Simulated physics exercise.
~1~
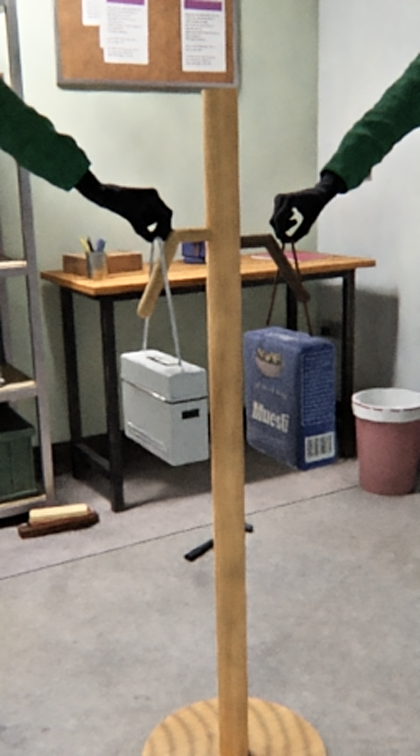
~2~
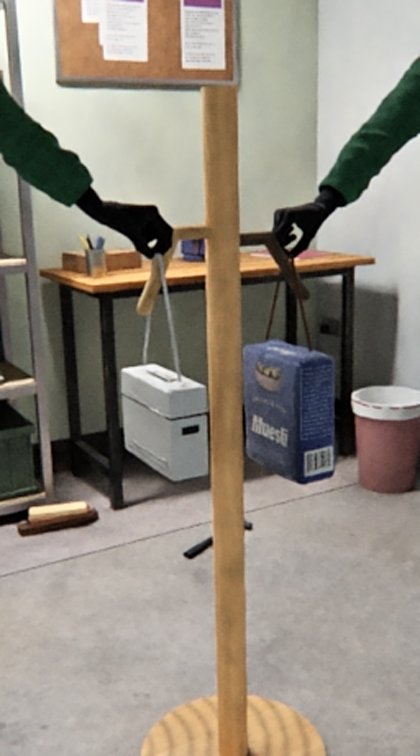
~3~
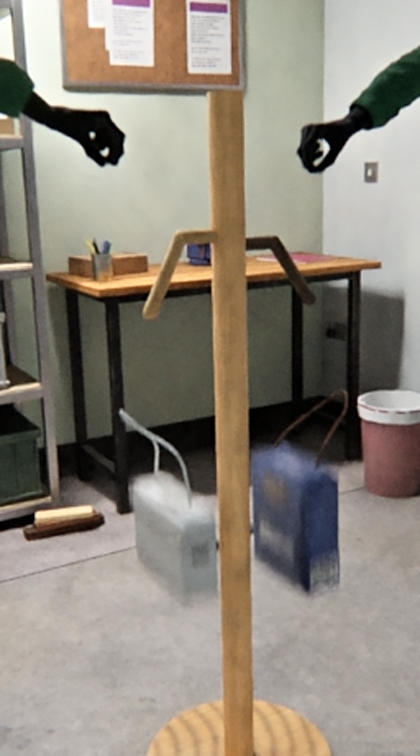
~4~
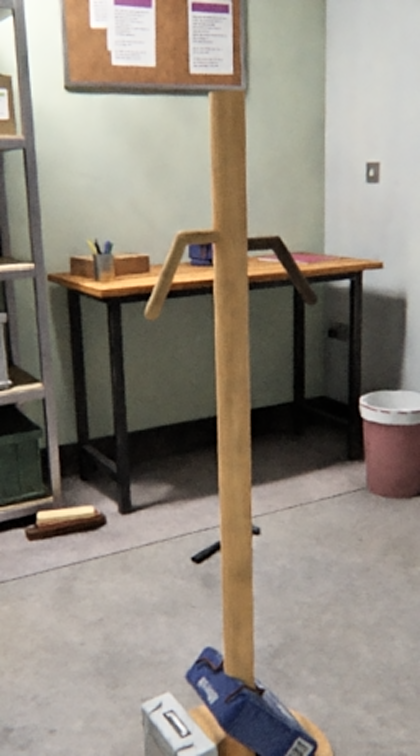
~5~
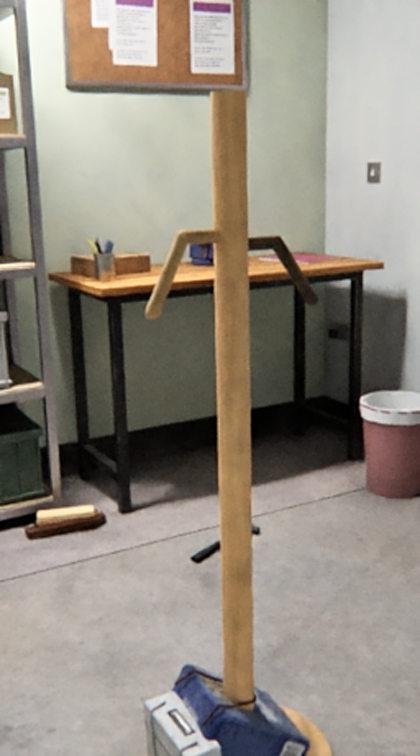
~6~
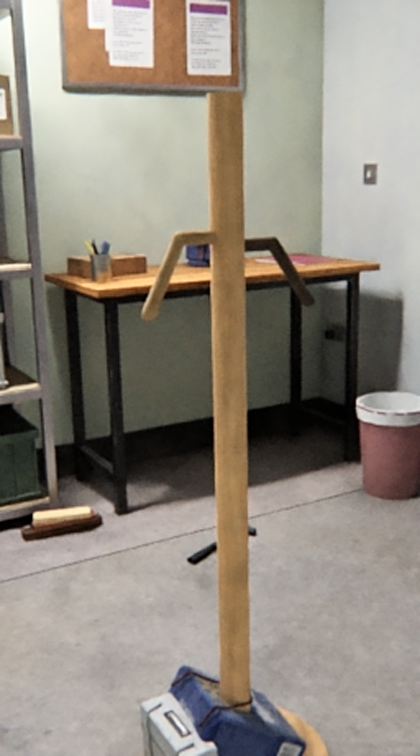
In a workroom, gloved hands releasing a white case and a blue sack at a wooden coat stand, both dropping to its base.
